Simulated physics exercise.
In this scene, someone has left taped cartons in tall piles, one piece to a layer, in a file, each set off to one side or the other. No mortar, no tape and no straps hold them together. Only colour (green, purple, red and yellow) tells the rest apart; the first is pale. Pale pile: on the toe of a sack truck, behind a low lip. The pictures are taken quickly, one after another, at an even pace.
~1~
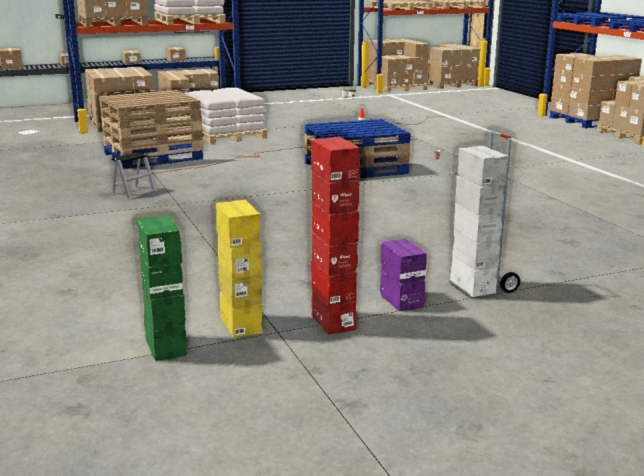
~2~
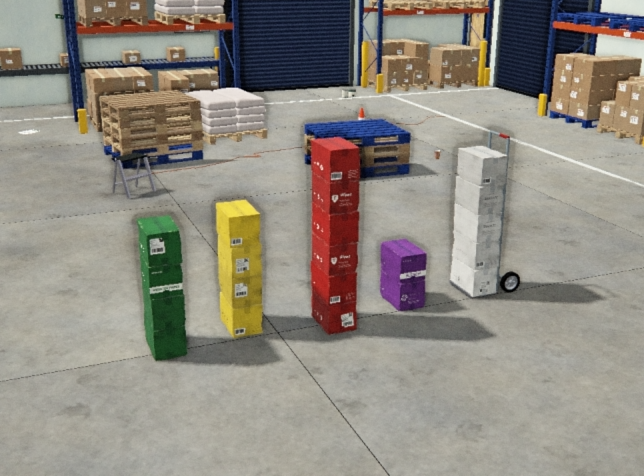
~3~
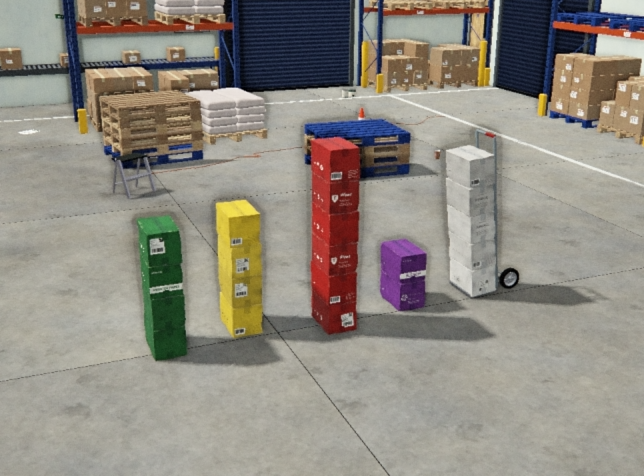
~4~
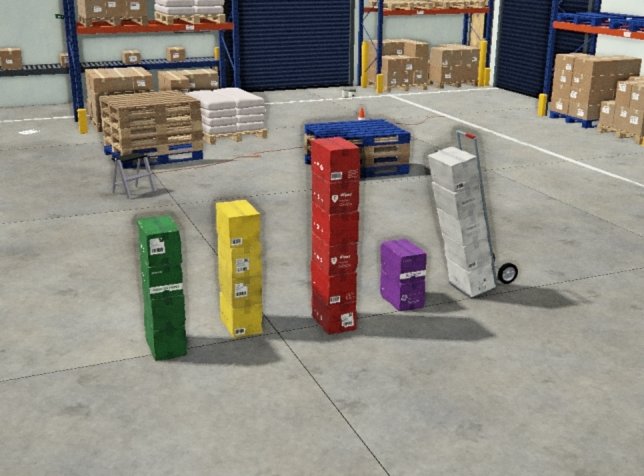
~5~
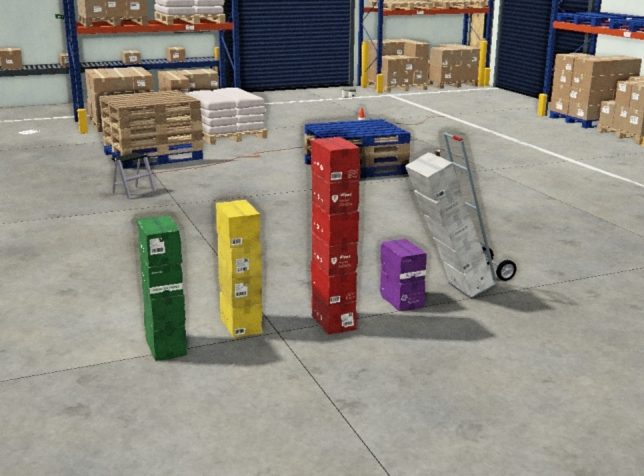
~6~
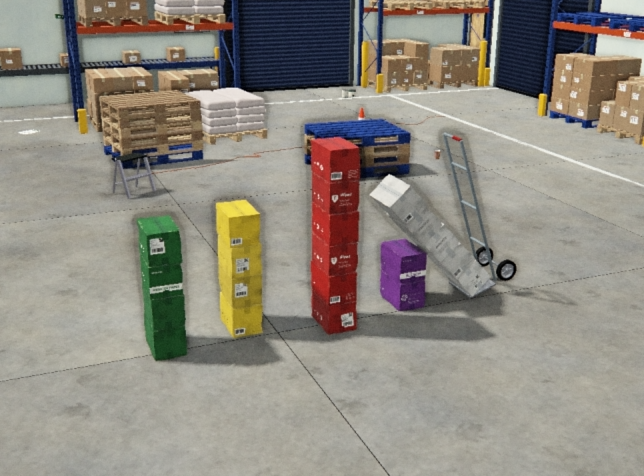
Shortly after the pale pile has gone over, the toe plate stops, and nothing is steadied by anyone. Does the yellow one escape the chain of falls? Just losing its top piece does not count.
Yes, the pile is mostly intact.
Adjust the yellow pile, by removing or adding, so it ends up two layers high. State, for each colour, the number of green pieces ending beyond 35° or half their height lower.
Green: 0.
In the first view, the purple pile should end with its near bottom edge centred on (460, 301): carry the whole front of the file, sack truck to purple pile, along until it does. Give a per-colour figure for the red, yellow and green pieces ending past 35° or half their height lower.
By colour: Red 0, yellow 0, green 0.
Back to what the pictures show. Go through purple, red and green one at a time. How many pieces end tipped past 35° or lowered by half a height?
Purple 0, red 0, green 0.
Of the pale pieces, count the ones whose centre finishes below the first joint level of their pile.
The number is 3.
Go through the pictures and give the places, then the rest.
In the first frame (we follow the side turned to the camera), truck frame (507, 170) level; top yellow carton (245, 231); top purple carton (414, 269); no other piece has moved.
Truck frame rocked barely; top yellow carton (245, 231), in the second frame.
Truck frame (495, 169) rocked a little, top of the pale pile leaning a little; top yellow carton (245, 231); no other piece has moved, in the third frame.
Truck frame (479, 169) rocked a little, top of the pale pile leaning a little; top yellow carton (245, 231); no other piece has moved, in the fourth frame.
Truck frame (469, 170) rocked clearly, top of the pale pile leaning clearly; top yellow carton (245, 231); no other piece has moved, in the fifth frame.
Truck frame (468, 170) rocked clearly, top of the pale pile leaning well over; top yellow carton (245, 231); top red carton (345, 165); no other piece has moved, in the sixth frame.
Soon, 5 of the pale pile down; none of the 4 yellow cartons down (0 of 16 in all colours); top yellow carton unmoved; top purple carton displaced a little.
A while on, 5 of the pale pile down; none of the 4 yellow cartons down (0 of 16 in all colours); top yellow carton unmoved; top purple carton tipped clearly.
Finally, 5 of the pale pile down; none of the 4 yellow cartons down (0 of 16 in all colours); top yellow carton unmoved; top purple carton displaced half its height. Seen by the last camera, middles, top yellow carton near (238, 224), top purple carton near (392, 263).
